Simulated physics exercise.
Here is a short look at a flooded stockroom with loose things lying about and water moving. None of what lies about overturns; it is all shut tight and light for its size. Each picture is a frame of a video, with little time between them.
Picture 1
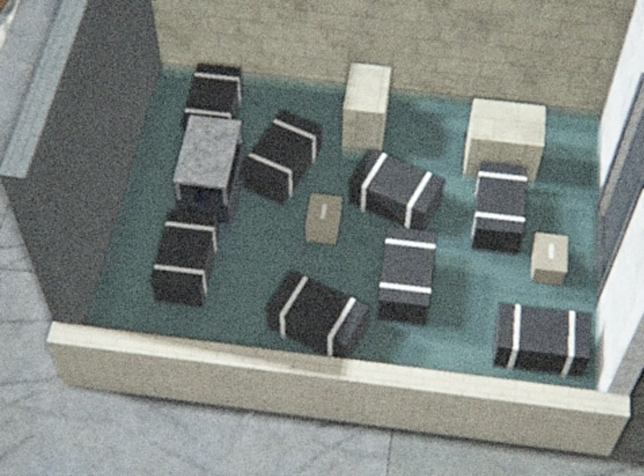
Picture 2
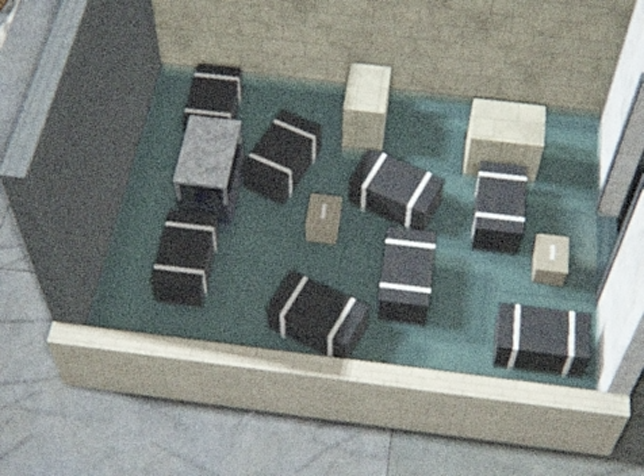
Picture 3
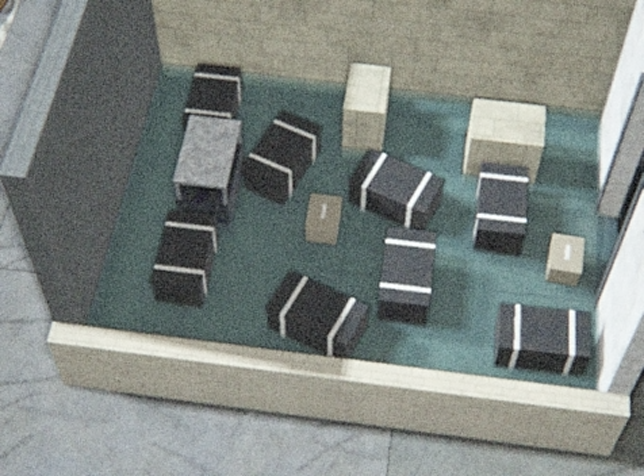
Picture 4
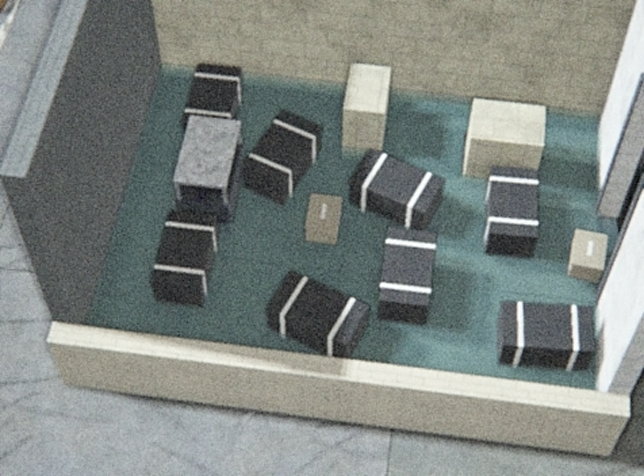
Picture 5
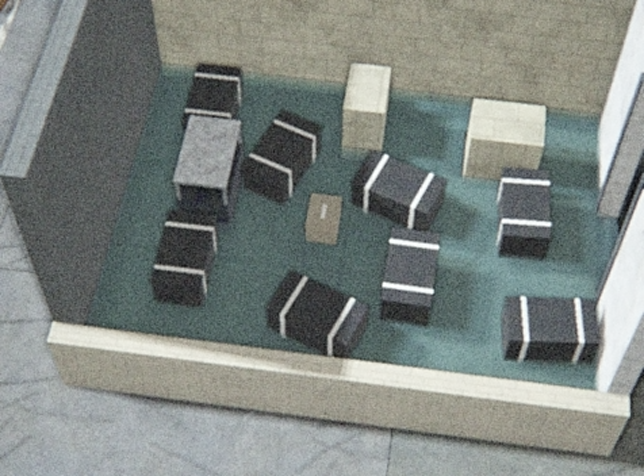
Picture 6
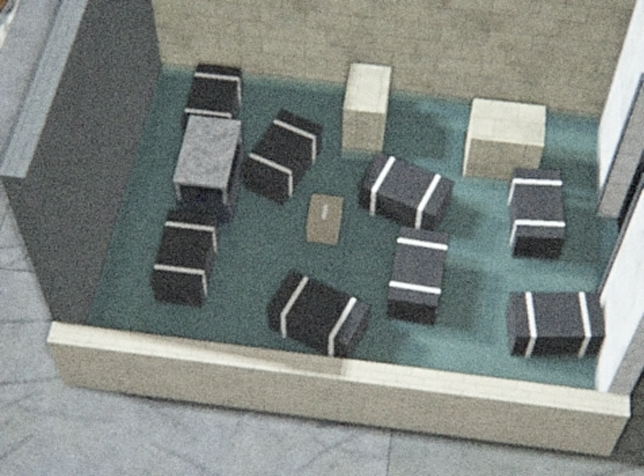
In this clip, dark trunks with pale straps and lighter boxes sit on a teal surface in a walled room; a small box slides right out of view, then nearby trunks drift slightly right while those at left stay still.
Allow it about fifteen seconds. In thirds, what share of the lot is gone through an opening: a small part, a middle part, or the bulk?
A middle part, one to two thirds.
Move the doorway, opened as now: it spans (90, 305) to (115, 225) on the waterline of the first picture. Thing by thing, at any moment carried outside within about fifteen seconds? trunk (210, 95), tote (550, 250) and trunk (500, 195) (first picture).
Turn by turn - stays put, stays put, stays put.
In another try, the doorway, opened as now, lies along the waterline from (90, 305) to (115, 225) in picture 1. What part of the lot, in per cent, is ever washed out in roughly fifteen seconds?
I'd say around 30 percent.
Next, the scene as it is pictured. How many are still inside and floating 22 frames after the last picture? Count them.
It works out to 7.
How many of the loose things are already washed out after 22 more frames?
3 in all.
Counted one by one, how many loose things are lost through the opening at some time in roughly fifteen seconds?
5 in all.
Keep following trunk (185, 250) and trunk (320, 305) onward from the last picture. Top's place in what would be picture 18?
Estimated: (235, 259); (410, 315).
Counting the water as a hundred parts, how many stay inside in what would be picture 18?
Close to 78 percent of it stays.
A moment on, 1 of 10 are out; 9 afloat.
Next, 3 of 10 are out; 7 afloat.
Later, 3 of 10 are out; 7 afloat.
In the end, 5 of 10 are out; 5 afloat.
